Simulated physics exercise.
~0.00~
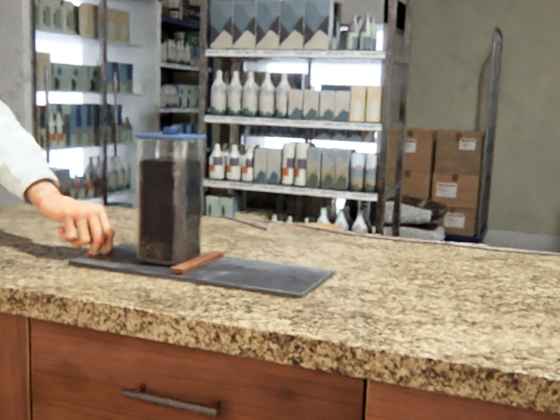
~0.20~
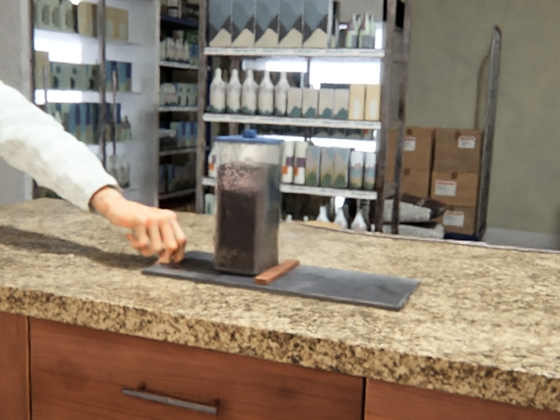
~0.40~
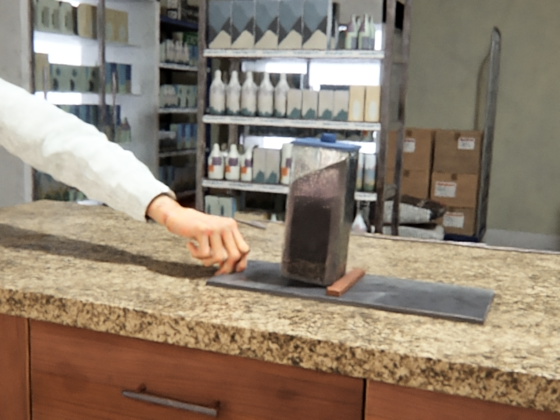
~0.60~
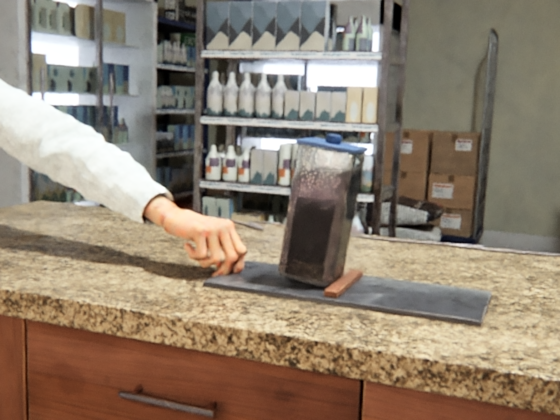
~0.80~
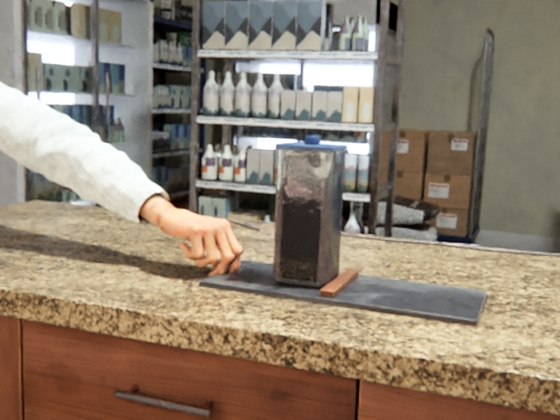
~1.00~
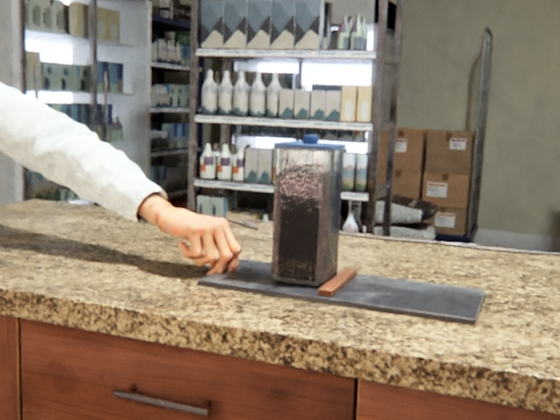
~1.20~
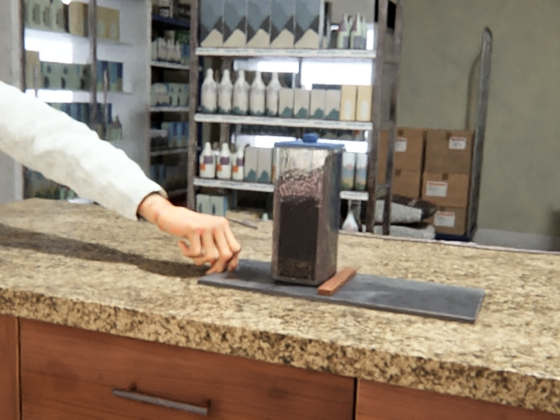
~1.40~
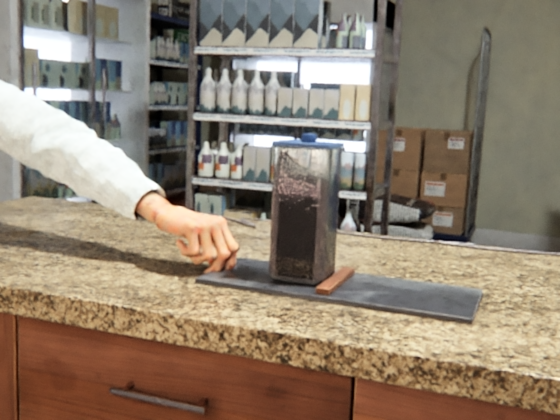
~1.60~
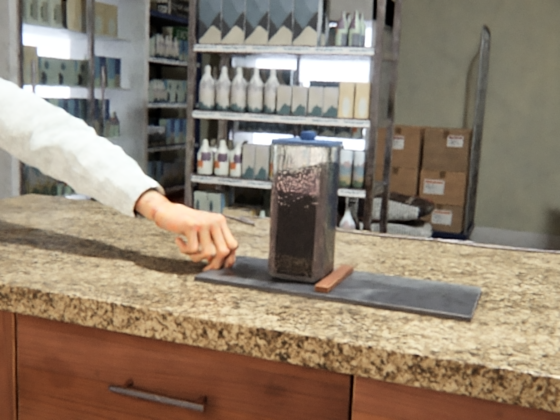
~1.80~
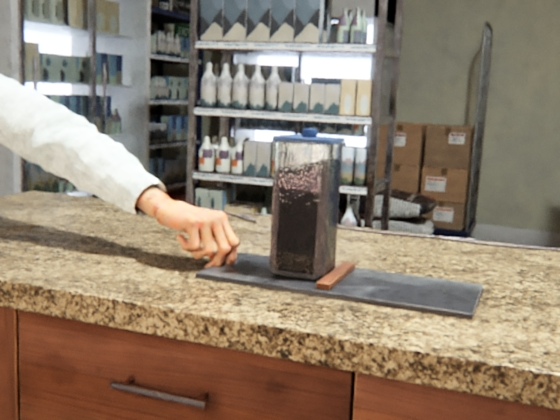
A square bottle of dark liquid rode right on a flat board as a hand moved along beside it, tipped slightly against a low wooden strip when the board stopped, then rocked back and stayed standing upright while the liquid settled.
